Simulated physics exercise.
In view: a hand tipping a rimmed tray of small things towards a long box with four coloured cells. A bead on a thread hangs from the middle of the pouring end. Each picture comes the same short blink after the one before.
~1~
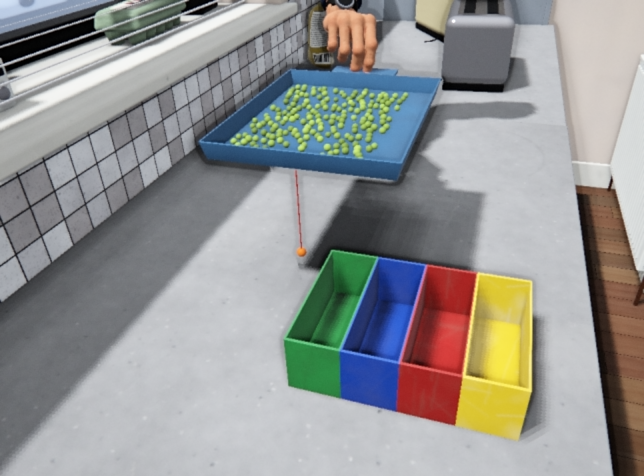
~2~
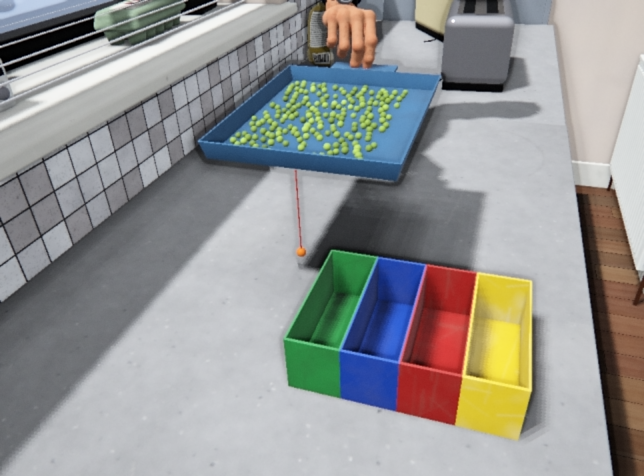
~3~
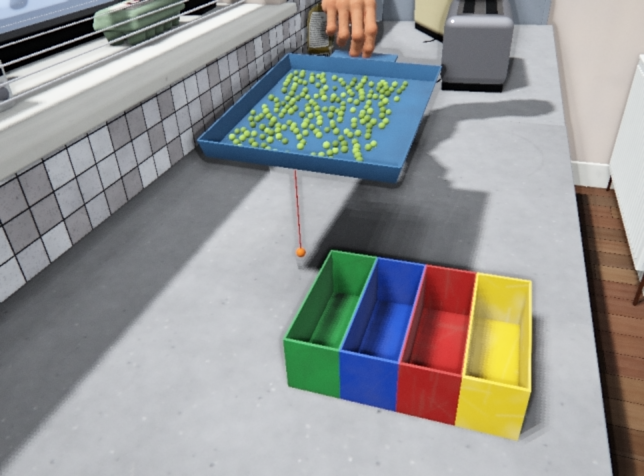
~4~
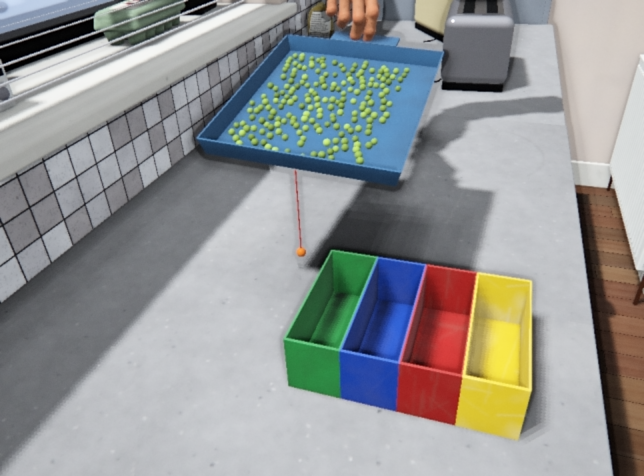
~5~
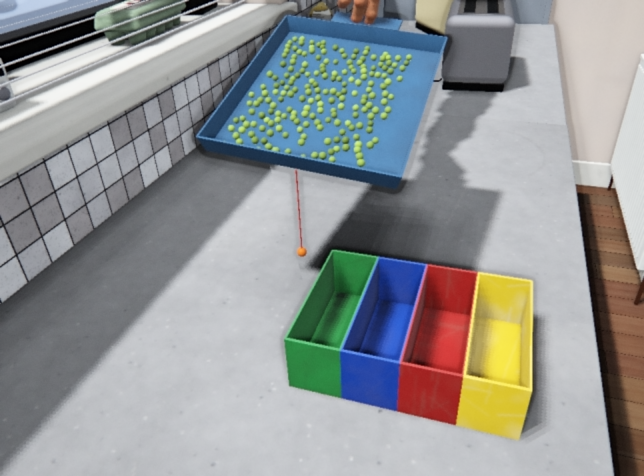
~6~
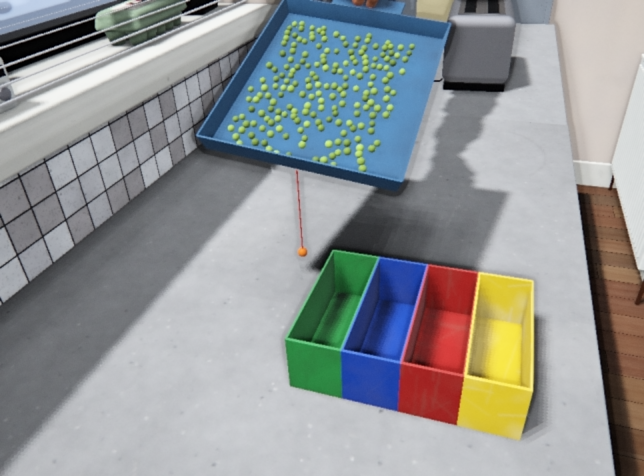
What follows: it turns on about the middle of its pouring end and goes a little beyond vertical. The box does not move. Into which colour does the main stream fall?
Most goes to the blue cell.
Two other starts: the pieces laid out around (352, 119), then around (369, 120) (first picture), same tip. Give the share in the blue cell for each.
About 60 and 80 per cent.
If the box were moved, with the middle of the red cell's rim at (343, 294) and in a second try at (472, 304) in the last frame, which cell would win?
One: The cell in yellow. Two: The green cell.
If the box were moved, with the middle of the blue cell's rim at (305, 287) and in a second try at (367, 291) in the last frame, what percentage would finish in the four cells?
About 100 and 100 per cent.
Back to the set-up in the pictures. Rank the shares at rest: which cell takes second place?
The runner-up: That green cell.
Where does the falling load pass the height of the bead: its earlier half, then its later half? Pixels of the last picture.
Around (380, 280) and then (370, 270).
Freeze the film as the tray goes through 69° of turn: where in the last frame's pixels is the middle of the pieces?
Around (354, 180).
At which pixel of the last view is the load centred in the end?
Roughly at (375, 341).
Just after the last frame, tray tipped steeply; the larger part on the tray; about a tenth in the blue cell; just a few in the green cell; just a few in the red cell; about a tenth falling or outside the box.
A moment on, tray tipped past a quarter turn; about a tenth on the tray; roughly half in the blue cell; roughly a quarter in the green cell; just a few in the red cell; roughly a quarter falling or outside the box.
Further on, tray tipped past a quarter turn; roughly two thirds in the blue cell; roughly a third in the green cell; just a few in the red cell; just a few falling or outside the box.
When it is over, tray tipped past a quarter turn; roughly two thirds in the blue cell; roughly a third in the green cell; just a few in the red cell; not one in the yellow cell; just a few outside the box.
